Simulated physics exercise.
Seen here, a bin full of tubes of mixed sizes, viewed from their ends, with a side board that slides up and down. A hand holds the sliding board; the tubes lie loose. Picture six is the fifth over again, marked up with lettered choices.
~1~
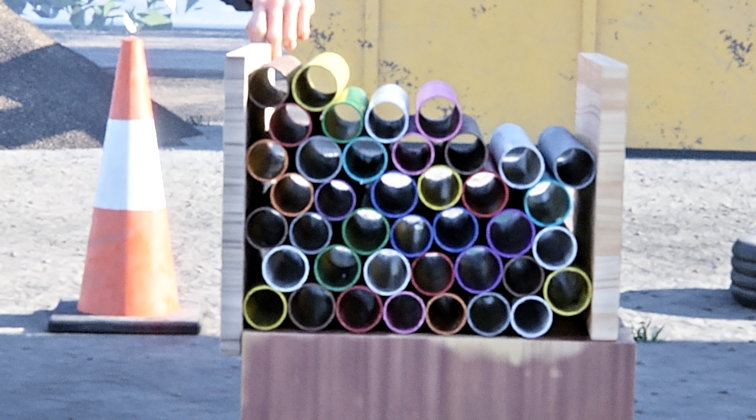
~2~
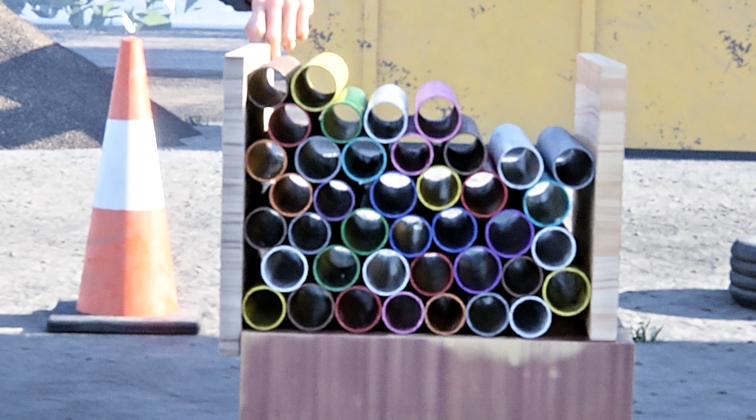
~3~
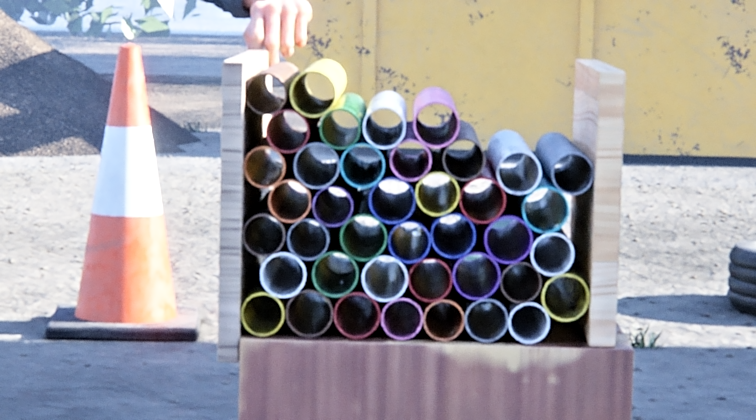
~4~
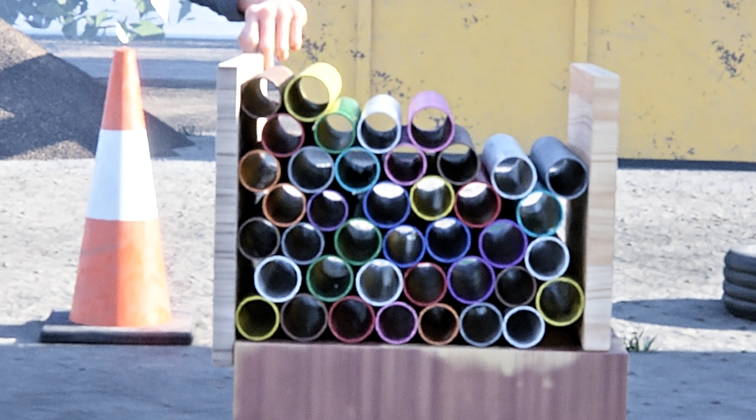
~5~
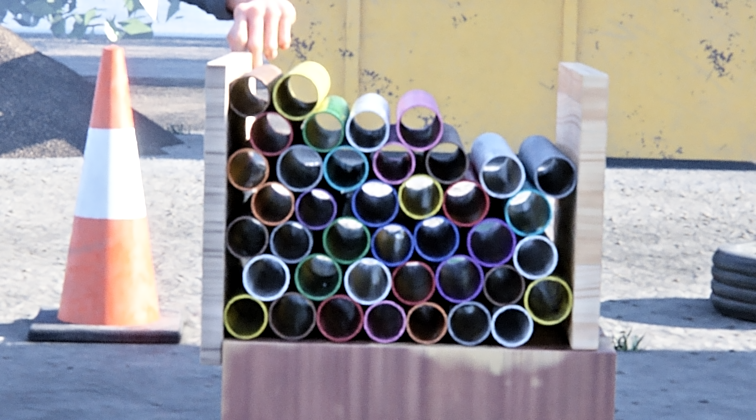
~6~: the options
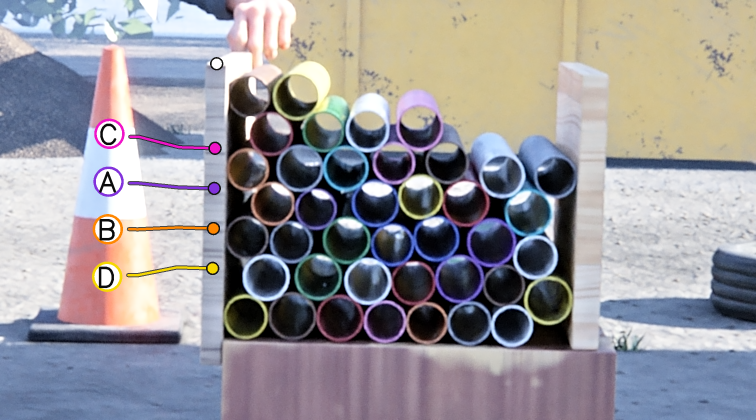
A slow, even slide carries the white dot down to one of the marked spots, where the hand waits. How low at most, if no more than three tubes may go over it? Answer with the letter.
At most to A.
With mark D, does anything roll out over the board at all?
Yes, at D.
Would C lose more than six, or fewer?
At C, fewer than six.
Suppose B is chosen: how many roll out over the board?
At B the number is four.
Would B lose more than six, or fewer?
Fewer than six.
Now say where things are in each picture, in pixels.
A pink tube (413, 154); a white tube (387, 121); side board (249, 186), in the first frame.
Side board (248, 187); a yellow tube (264, 307), in the second frame.
A grey tube (486, 320); a white tube (385, 279), in the third frame.
A green tube (358, 242); a blue tube (448, 240), in the fourth frame.
A white tube (535, 257); a pink tube (394, 163); a white tube (368, 130), in the fifth frame.
On the marked copy, A at (214, 188); B at (213, 228); C at (215, 148); D at (212, 268); the white dot at (216, 64).
Taking A. A third of the way, top of the board (227, 126).
Two thirds of the way, top of the board (226, 188).
When it is over, top of the board (226, 188), one out over the board.
As for the rest, B four out over the board; C none out over the board; D four out over the board.
